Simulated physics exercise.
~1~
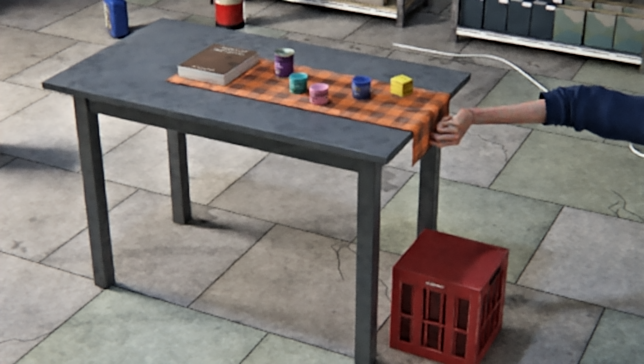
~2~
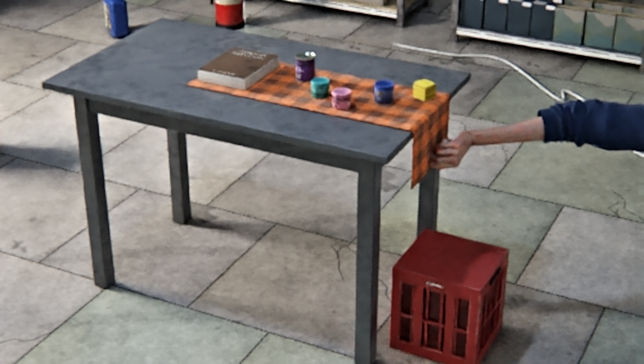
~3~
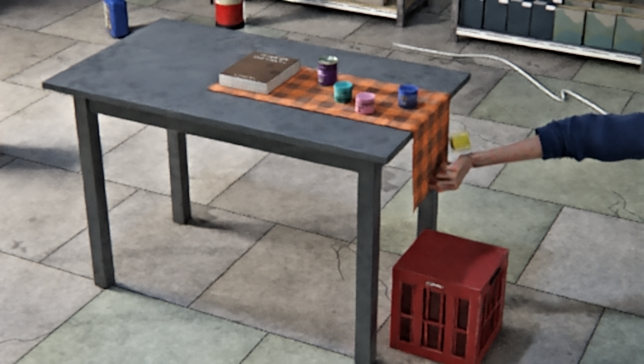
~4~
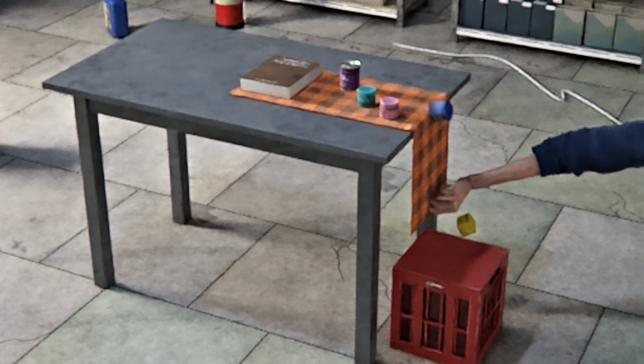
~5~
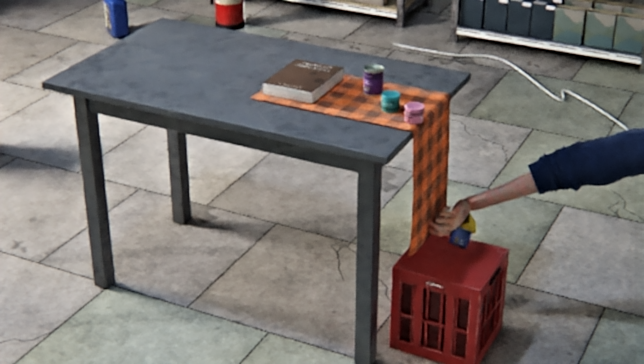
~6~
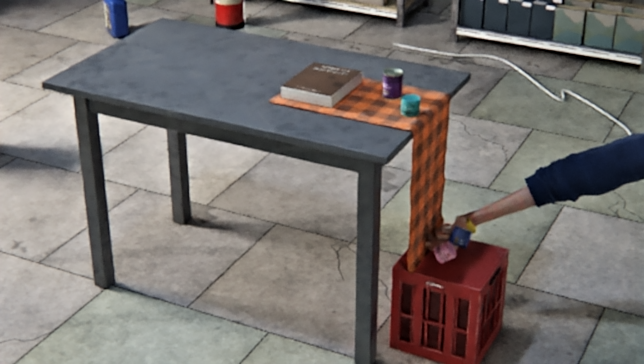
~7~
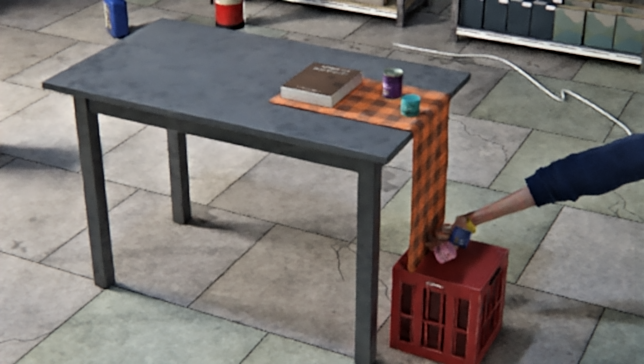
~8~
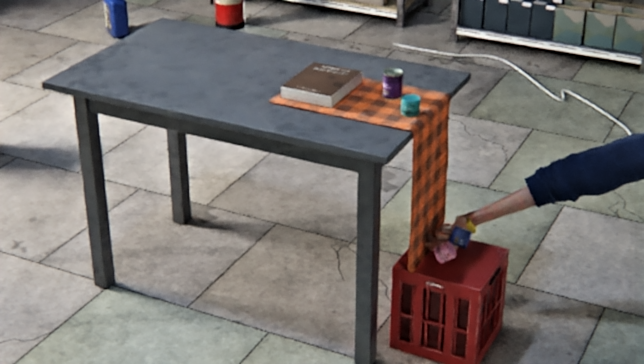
An orange checked cloth is drawn rightward off a dark table by a hand, carrying a book and small pots along, and a yellow cube, a blue pot and a pink pot drop in turn onto the red crate, where the hem stops while the rest stay on the table.
